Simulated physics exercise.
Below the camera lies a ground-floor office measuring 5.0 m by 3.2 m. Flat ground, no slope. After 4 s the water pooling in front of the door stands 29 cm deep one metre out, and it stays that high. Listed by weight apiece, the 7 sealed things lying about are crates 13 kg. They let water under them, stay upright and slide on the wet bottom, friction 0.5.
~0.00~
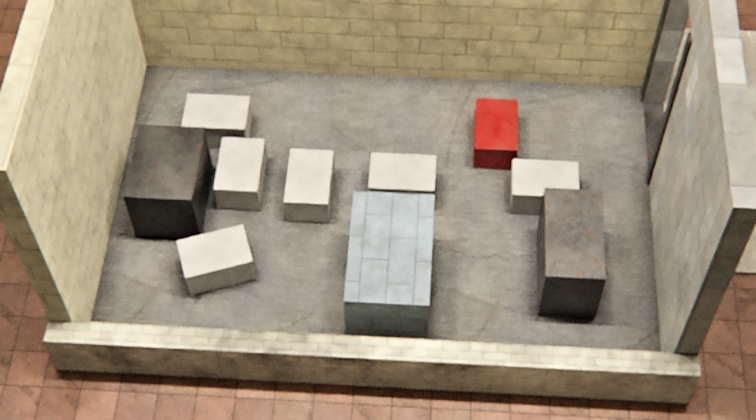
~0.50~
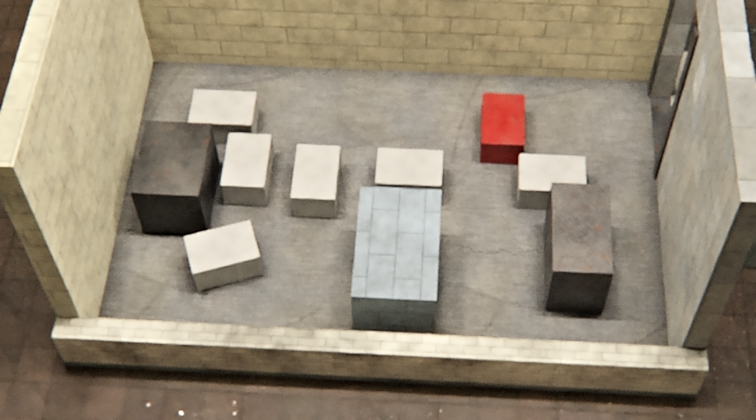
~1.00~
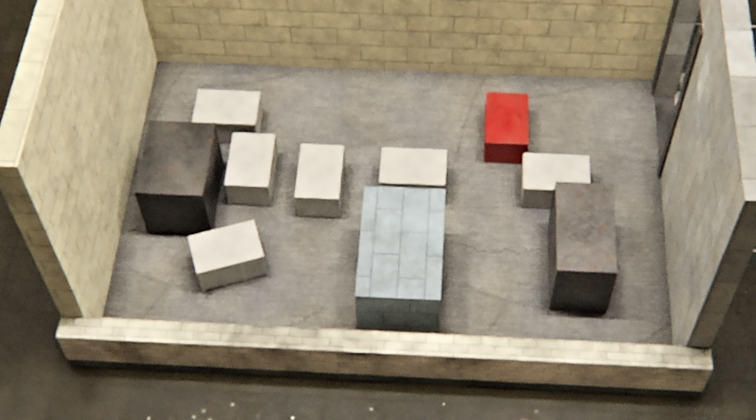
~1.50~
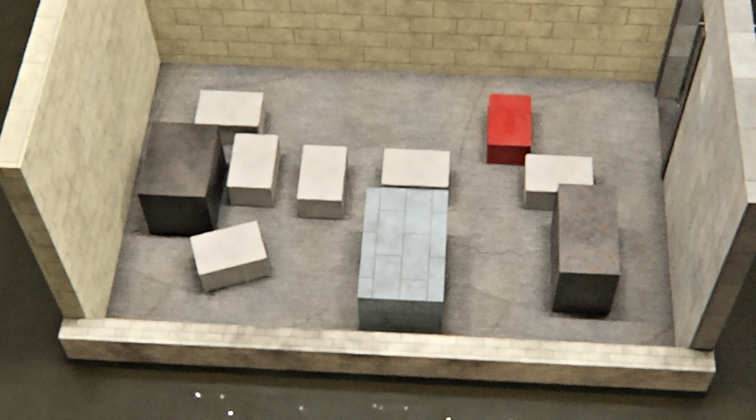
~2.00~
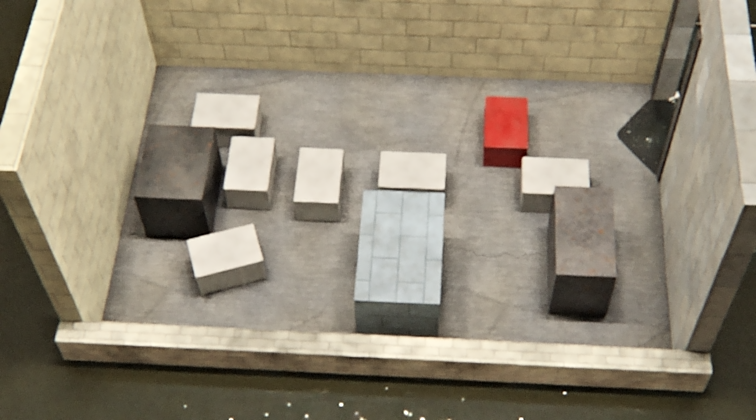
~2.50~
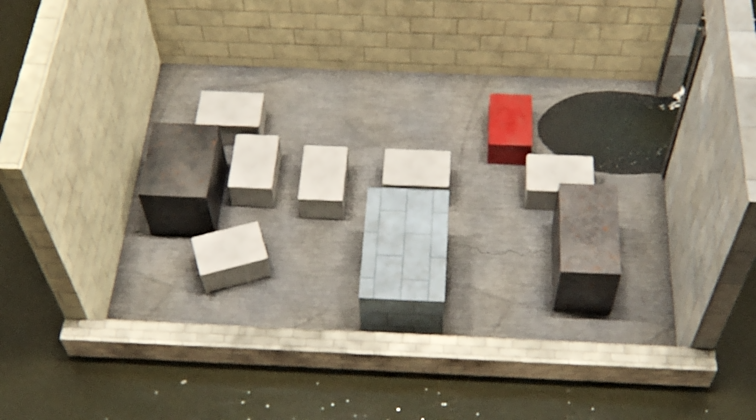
A walled ground-floor room with a grey floor and pale brick walls is seen from high above, its near wall low and a doorway at the right. Six off-white boxes, two dark blocks at left and right, a pale blue-grey tiled block near the front and a red crate toward the back right stand about. The view shifts slightly as dark water covers the reddish paving outside, then enters through the doorway and spreads toward the motionless crate.
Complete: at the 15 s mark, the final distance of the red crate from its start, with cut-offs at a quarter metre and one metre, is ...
Past one metre.
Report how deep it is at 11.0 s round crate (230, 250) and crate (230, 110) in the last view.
I'd estimate 19 cm for the first and 13 cm for the second.
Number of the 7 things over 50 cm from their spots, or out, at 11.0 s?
I get 7.
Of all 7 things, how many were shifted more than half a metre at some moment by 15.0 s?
All told, that gives 7.
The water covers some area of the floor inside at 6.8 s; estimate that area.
Roughly 13 m2.
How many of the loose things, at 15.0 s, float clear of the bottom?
The number is 7.
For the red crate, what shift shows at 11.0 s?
Around 200 cm from the start by that time.
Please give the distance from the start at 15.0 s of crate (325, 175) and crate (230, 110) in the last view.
Respectively 20 and 60 cm.
After 3.5 s the red crate is near (486, 117), 0.2 m from its start, aground; 0 afloat.
After 6.8 s the red crate is near (206, 71), 2.9 m from its start, afloat; 3 afloat.
After 11.0 s the red crate is near (321, 93), 1.8 m from its start, afloat; 7 afloat.
After 15.0 s the red crate is near (326, 74), 1.8 m from its start, afloat; 7 afloat.
